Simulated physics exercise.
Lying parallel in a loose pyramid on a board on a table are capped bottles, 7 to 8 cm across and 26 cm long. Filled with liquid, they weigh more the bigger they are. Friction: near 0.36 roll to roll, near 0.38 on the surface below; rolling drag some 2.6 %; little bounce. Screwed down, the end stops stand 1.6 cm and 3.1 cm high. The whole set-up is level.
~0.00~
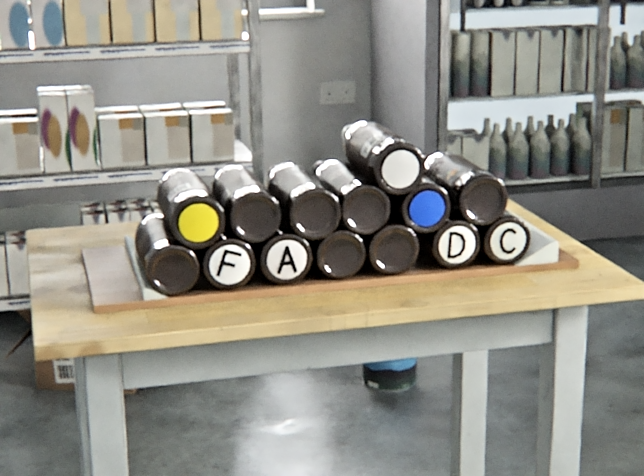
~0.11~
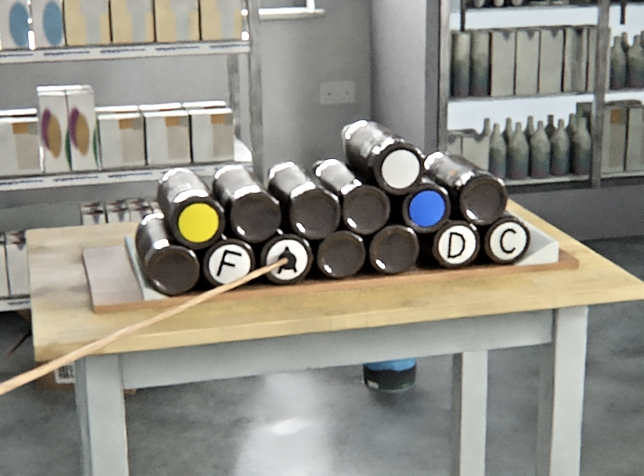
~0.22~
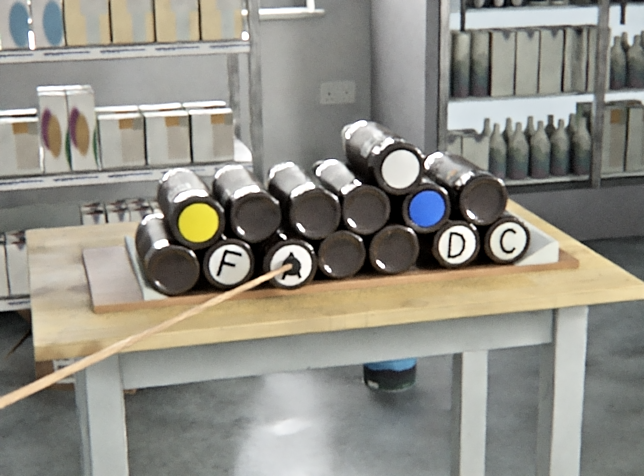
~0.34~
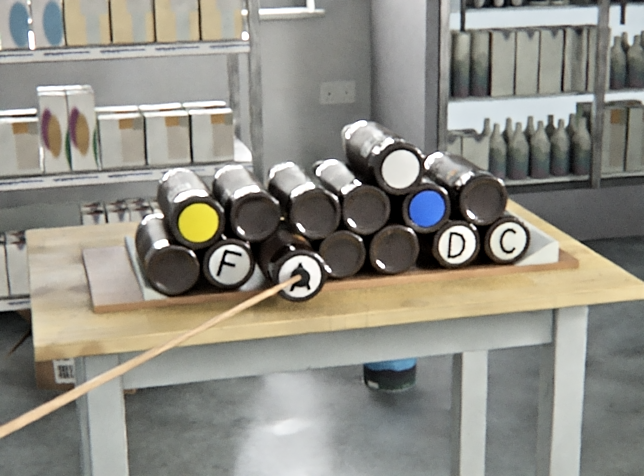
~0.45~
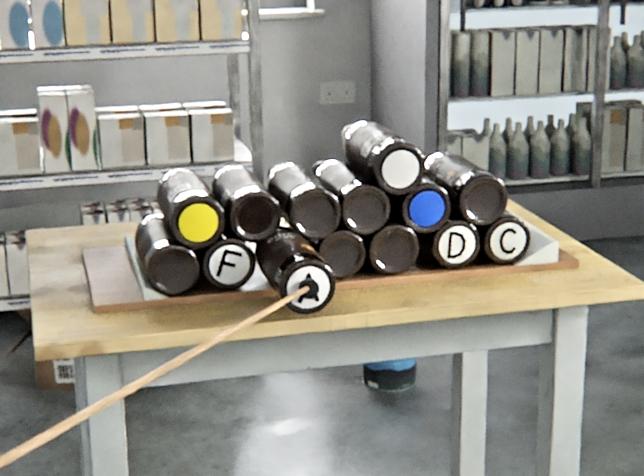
In a room lined with stocked shelves, dark capped bottles lie stacked in a loose pyramid on a board on a wooden-topped table. A thin stick reaches in from the left to the bottle marked A in the bottom row. That bottle slides steadily forward out of the stack, while the others stay still.
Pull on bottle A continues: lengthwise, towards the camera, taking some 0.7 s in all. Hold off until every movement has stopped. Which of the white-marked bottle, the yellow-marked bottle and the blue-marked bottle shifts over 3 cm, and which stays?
The white-marked bottle stays, the yellow-marked bottle stays, the blue-marked bottle stays.
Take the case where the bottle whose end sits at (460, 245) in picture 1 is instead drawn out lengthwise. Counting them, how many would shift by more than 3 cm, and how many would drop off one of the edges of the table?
In that case, shifted 3 and out 0.
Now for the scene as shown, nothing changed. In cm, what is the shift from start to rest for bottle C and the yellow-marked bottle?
Bottle C: 0, yellow-marked bottle: 0.
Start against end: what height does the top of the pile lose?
Roughly 0 cm.
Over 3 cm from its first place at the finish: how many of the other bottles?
The number is 0.
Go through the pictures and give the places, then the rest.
In the first picture, 14 bottles, 7 on the base, highest (400, 169); white (400, 169), yellow (198, 223), blue (427, 209), F (230, 265), A (287, 260), D (457, 245), C (508, 241); left wedge (1.6 cm) (146, 289); right wedge (3.1 cm) (554, 242); table edges (32, 320) and (616, 264).
In the second picture, bottle A has not moved yet, at (287, 260); the rest still.
In the third picture, bottle A is 2.7 cm out, at (291, 265); the rest still.
In the fourth picture, bottle A is 8 cm out, at (300, 277); the rest still; bottom ones (173, 271) (230, 265) (300, 277) (341, 255) (395, 250) (457, 245) (508, 241).
In the fifth picture, bottle A is 13 cm out, at (308, 288); the rest still; white (400, 169), yellow (198, 223), blue (427, 209).
After 0.84 s, 0 now displaced over 3 cm; white in place; yellow in place; blue in place.
After 0.91 s, 0 now displaced over 3 cm; white in place; yellow in place; blue in place.
In the end, by 1.1 s, 0 moved over 3 cm; not one off the edges of the table; white in place; yellow in place; blue in place; top of the pile 21 cm high, from 21 cm.
